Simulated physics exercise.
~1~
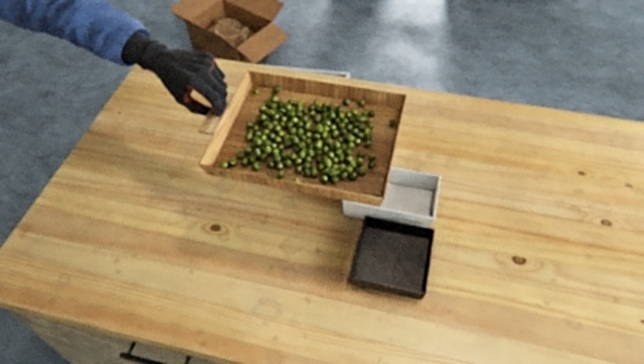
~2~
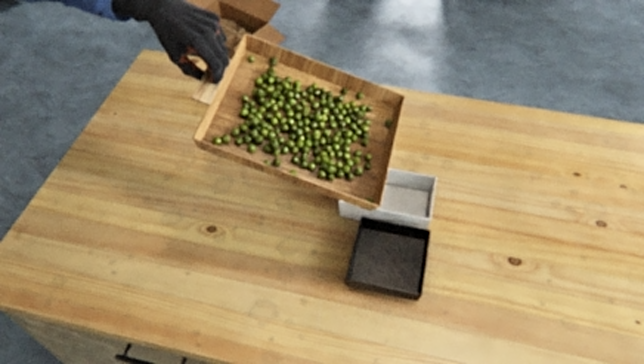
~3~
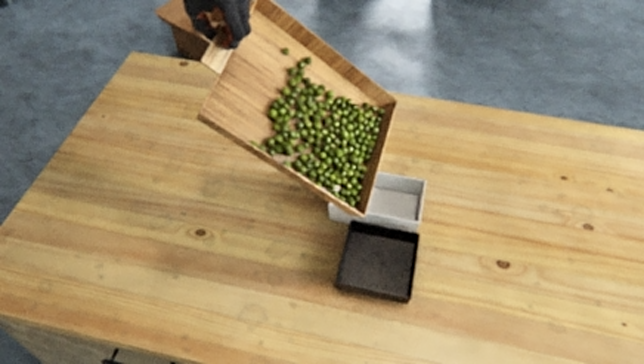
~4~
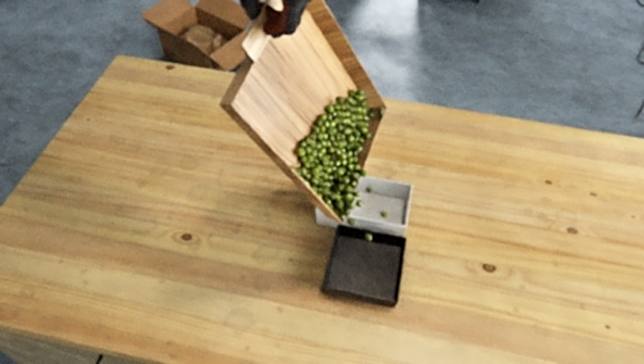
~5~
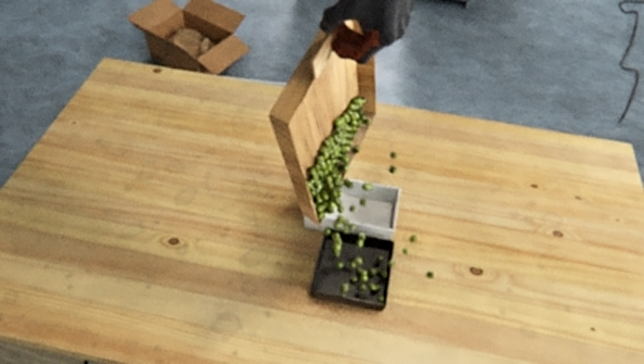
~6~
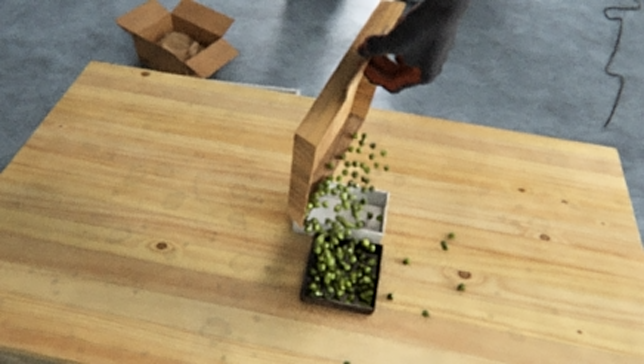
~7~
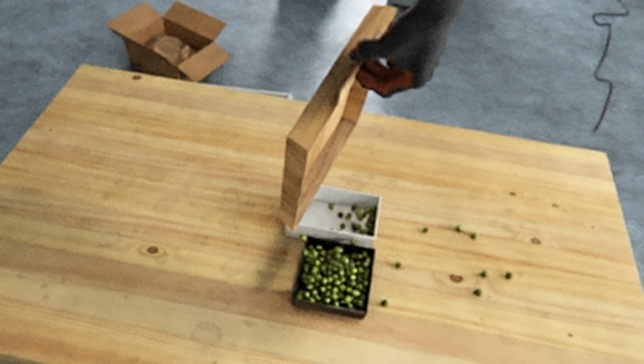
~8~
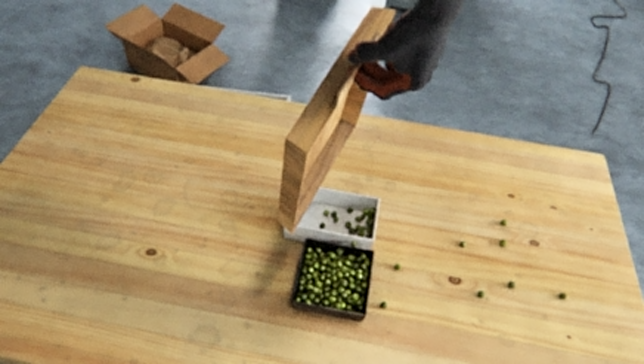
A gloved hand tips a wooden tray of small olives, filling a black tin while some land in a white tin and a few scatter on the table.
